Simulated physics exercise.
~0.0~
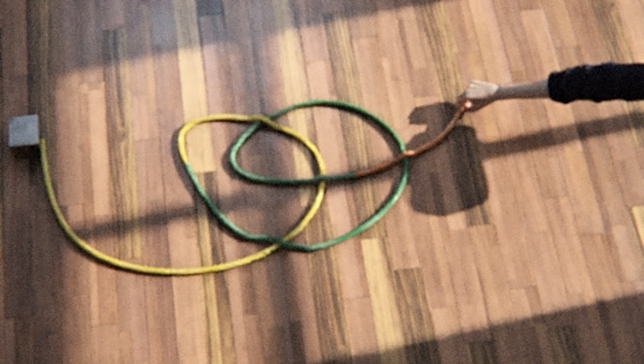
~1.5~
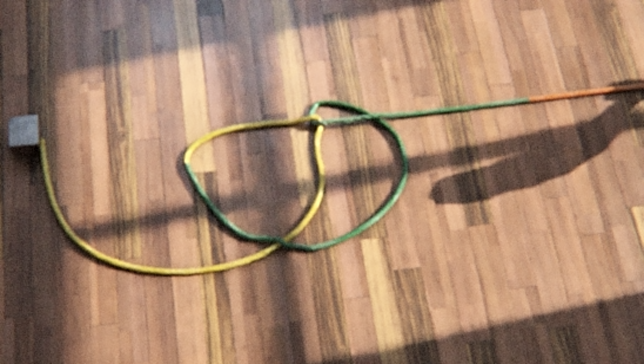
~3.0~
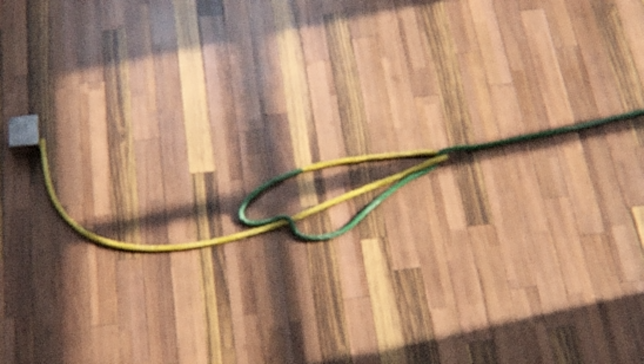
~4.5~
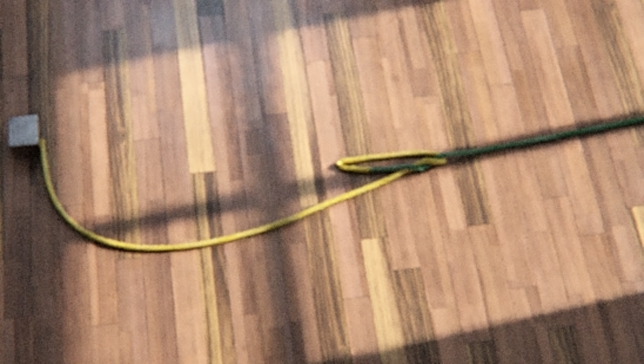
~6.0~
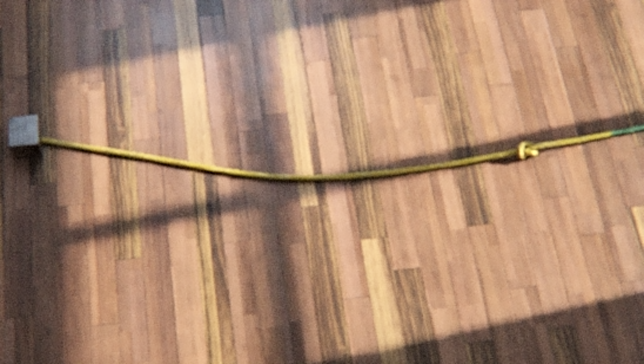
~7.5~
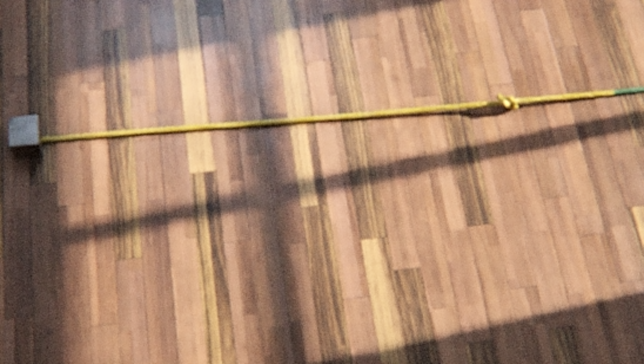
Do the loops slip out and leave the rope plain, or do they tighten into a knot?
They tighten into a knot. A small yellow lump stays on the rope toward the right once it has been pulled nearly straight.
